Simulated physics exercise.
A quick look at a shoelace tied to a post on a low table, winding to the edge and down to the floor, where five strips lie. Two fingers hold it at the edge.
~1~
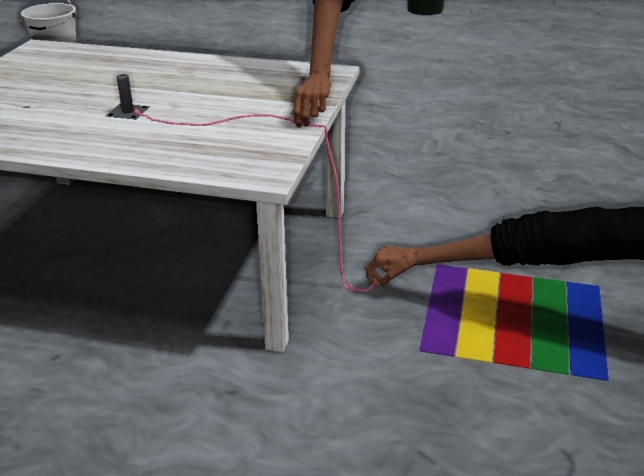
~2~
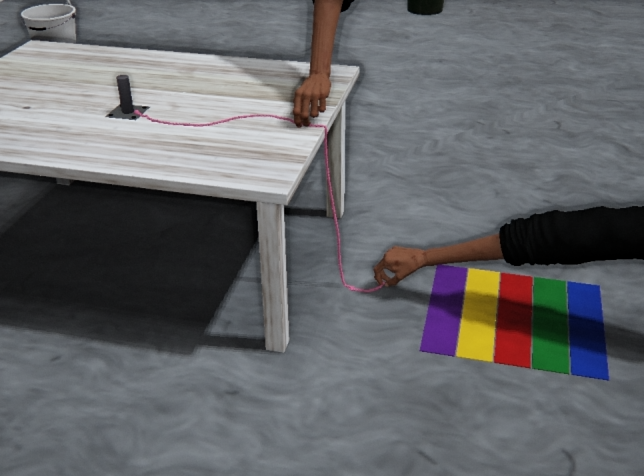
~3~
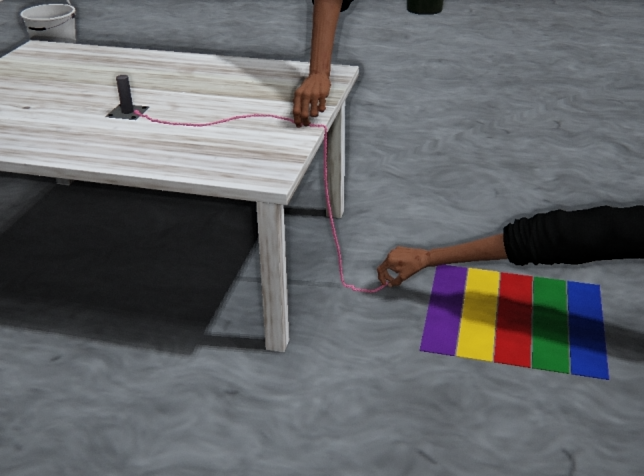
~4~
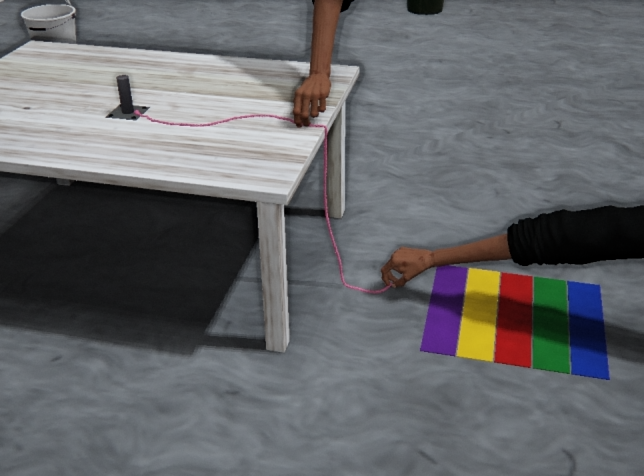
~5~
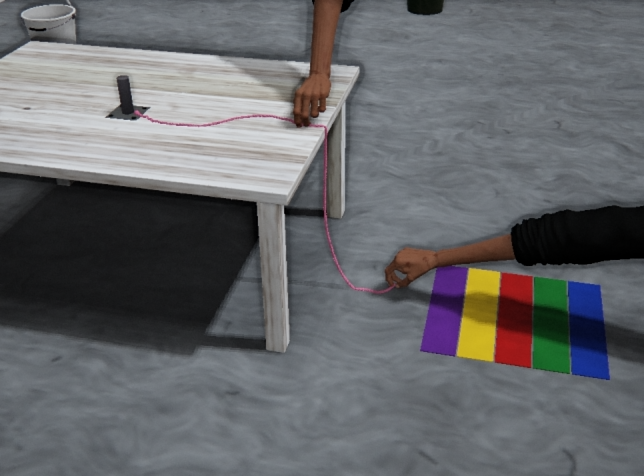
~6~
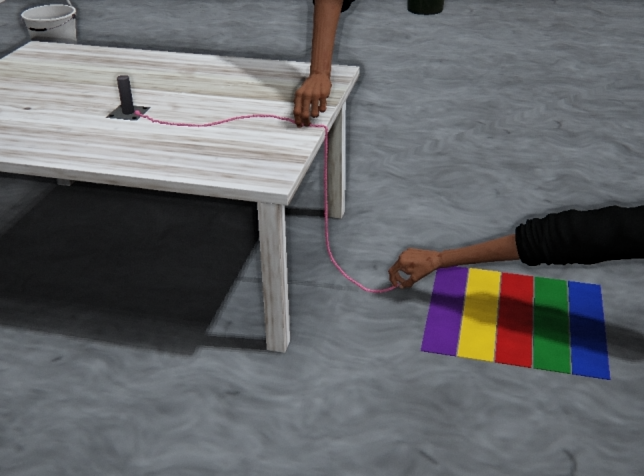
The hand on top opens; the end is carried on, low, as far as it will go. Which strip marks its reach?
It gets as far as the red strip.
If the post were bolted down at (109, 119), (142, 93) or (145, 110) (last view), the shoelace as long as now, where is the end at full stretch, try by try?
The places are (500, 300), (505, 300) and (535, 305).
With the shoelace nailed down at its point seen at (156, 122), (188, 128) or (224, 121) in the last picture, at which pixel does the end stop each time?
In that order: (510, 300), (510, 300) and (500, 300).
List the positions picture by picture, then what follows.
In the first frame, end (375, 282); purple (440, 336); yellow (476, 342); red (513, 347); green (550, 353); blue (589, 359).
In the second frame, end (384, 283); shoelace through (152, 121) (224, 121) (290, 120) (326, 159) (335, 220) (343, 279).
In the third frame, end (387, 283).
In the fourth frame, end (391, 284); shoelace through (152, 121) (224, 121) (290, 120) (325, 159) (327, 219) (342, 278).
In the fifth frame, end (395, 284).
In the sixth frame, end (399, 285); shoelace through (153, 121) (224, 122) (291, 120) (326, 159) (326, 219) (347, 277).
A little later, end near (466, 294); over yellow.
Next, end near (499, 298); over yellow.
When it is tight, end near (519, 301); over red. The red one.
